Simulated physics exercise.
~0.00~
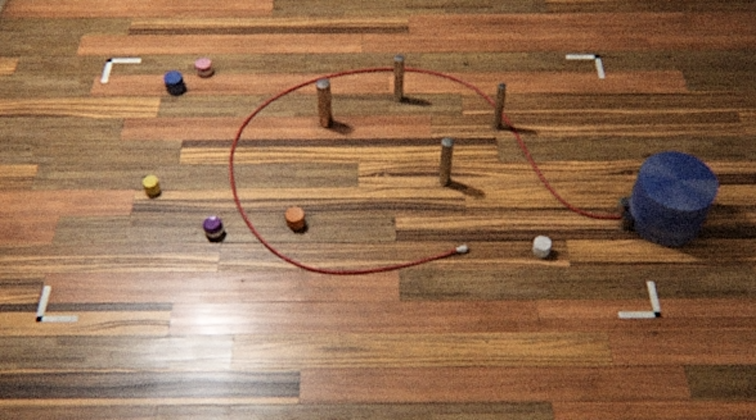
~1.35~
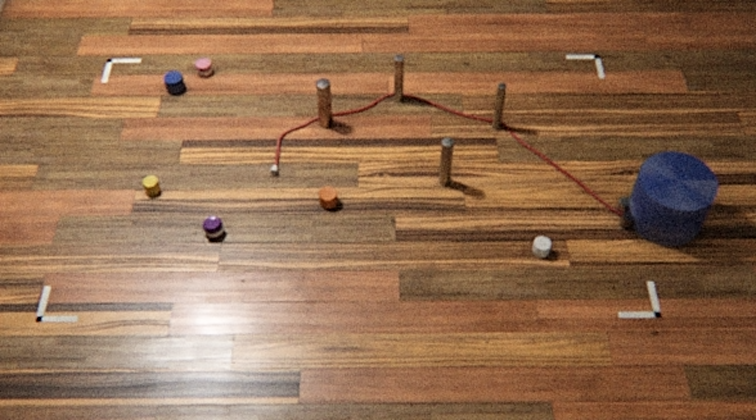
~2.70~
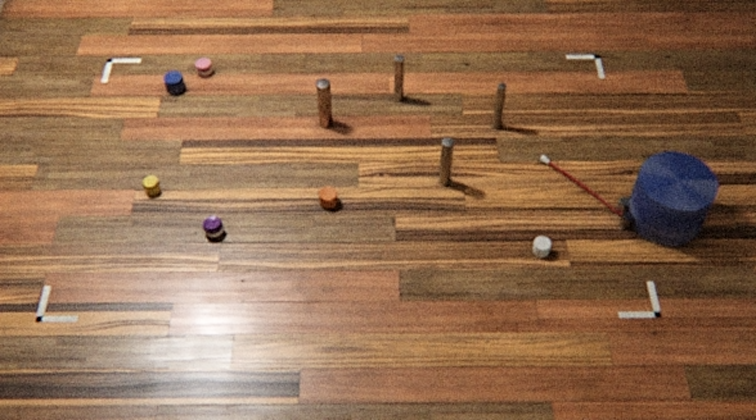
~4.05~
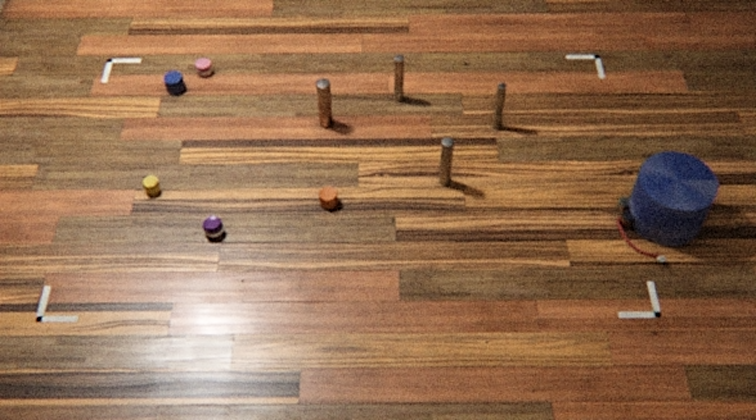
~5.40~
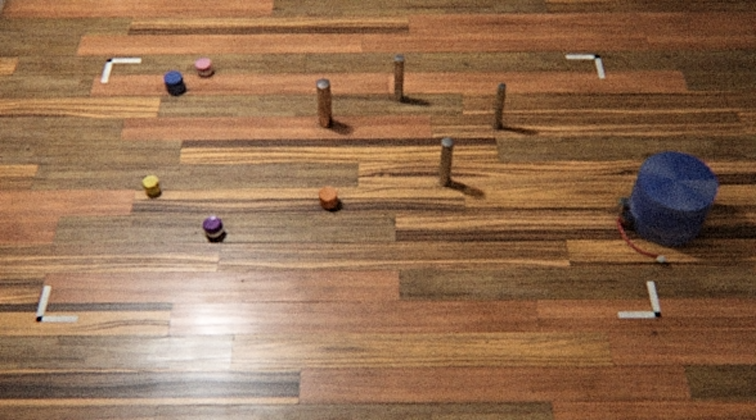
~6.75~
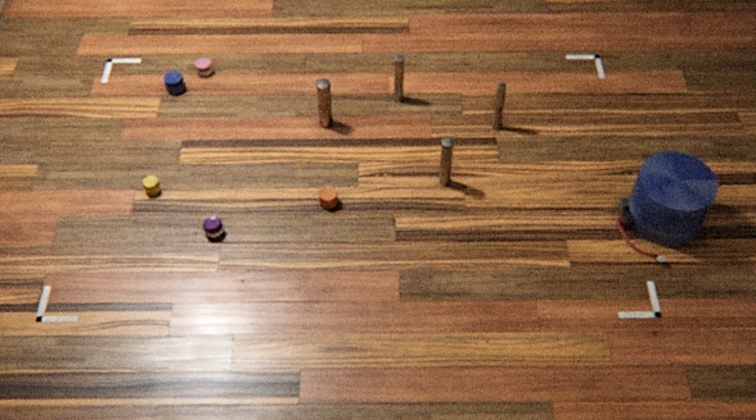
A big blue drum sits at the right of a striped wooden floor, seen from above, with a long red cord looping out from it around upright posts. Small blue, pink, yellow, purple and orange tubs lie to the left, a white one near the drum, and pale corner marks frame the area. The cord draws in toward the drum, nudging the orange tub right and slightly up, then bends along three posts and slips free of them. Its pale tip travels right, and the white tin disappears from view. Finally, a short red curve rests below the drum, while the remaining tubs lie still.
